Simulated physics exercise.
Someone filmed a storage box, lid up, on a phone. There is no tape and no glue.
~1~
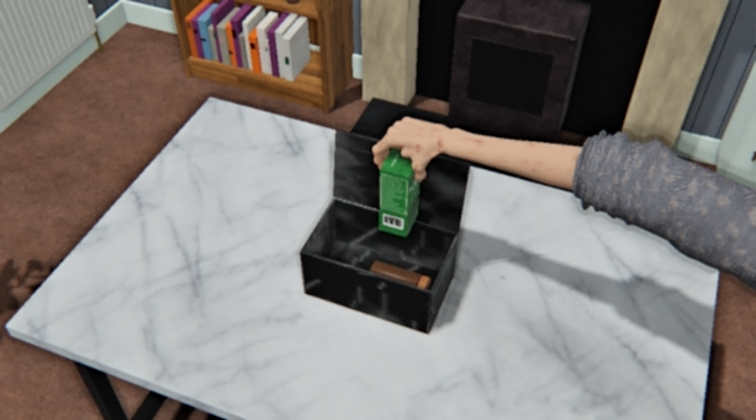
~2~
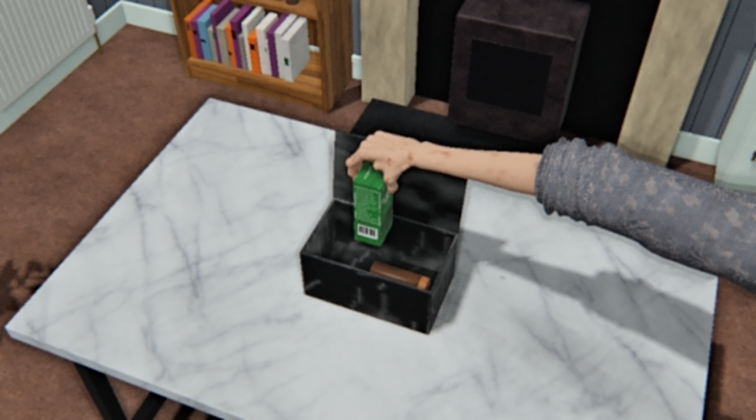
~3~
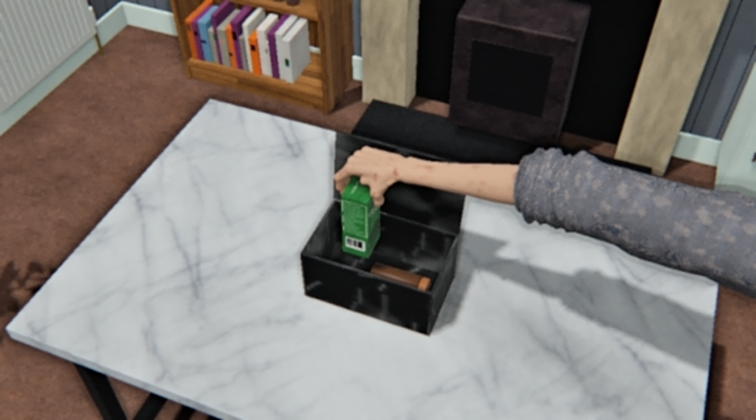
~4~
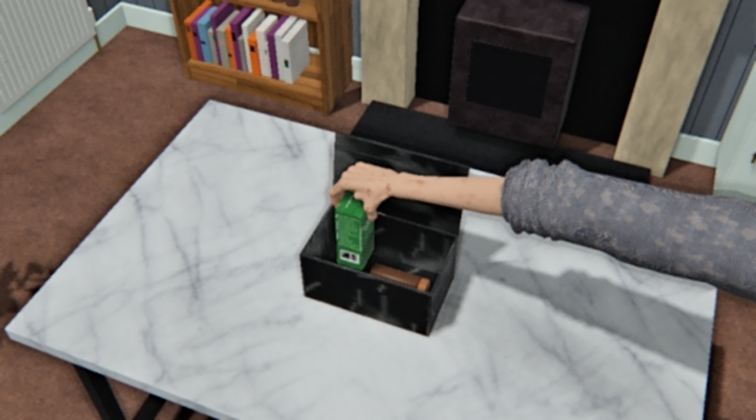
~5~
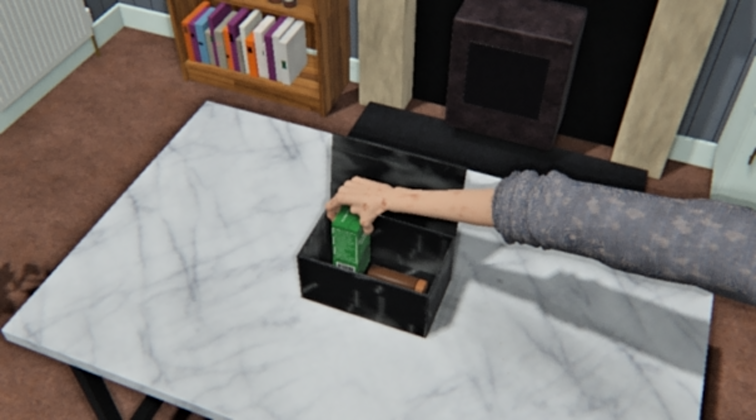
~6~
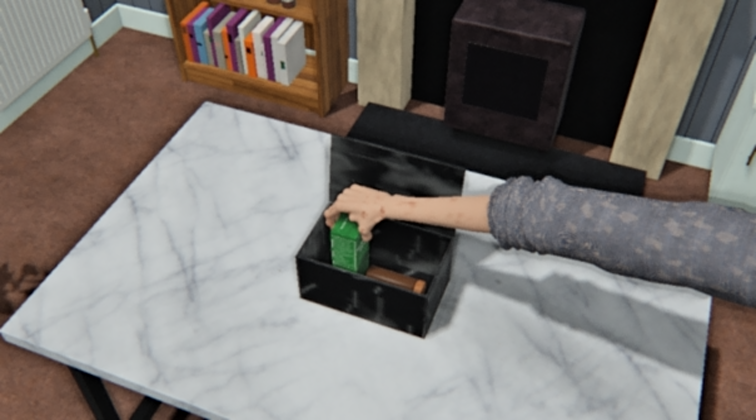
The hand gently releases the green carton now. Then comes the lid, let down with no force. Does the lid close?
So the lid is still up at the end.
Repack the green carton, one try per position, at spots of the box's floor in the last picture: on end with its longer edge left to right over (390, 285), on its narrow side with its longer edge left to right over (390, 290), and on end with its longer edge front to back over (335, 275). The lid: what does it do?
Try 1: Lid stays raised; try 2: Lid goes down; try 3: Lid stays raised.
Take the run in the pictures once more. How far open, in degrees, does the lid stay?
I'd say roughly 45 degrees above the rim.
Then, 1.20 s later than the last frame, lid starting down.
Then, 1.60 s later than the last frame, lid 56° above the rim.
When it is over, lid 43° above the rim; both as before. End places, in pixels of the last picture, green carton near (350, 250).
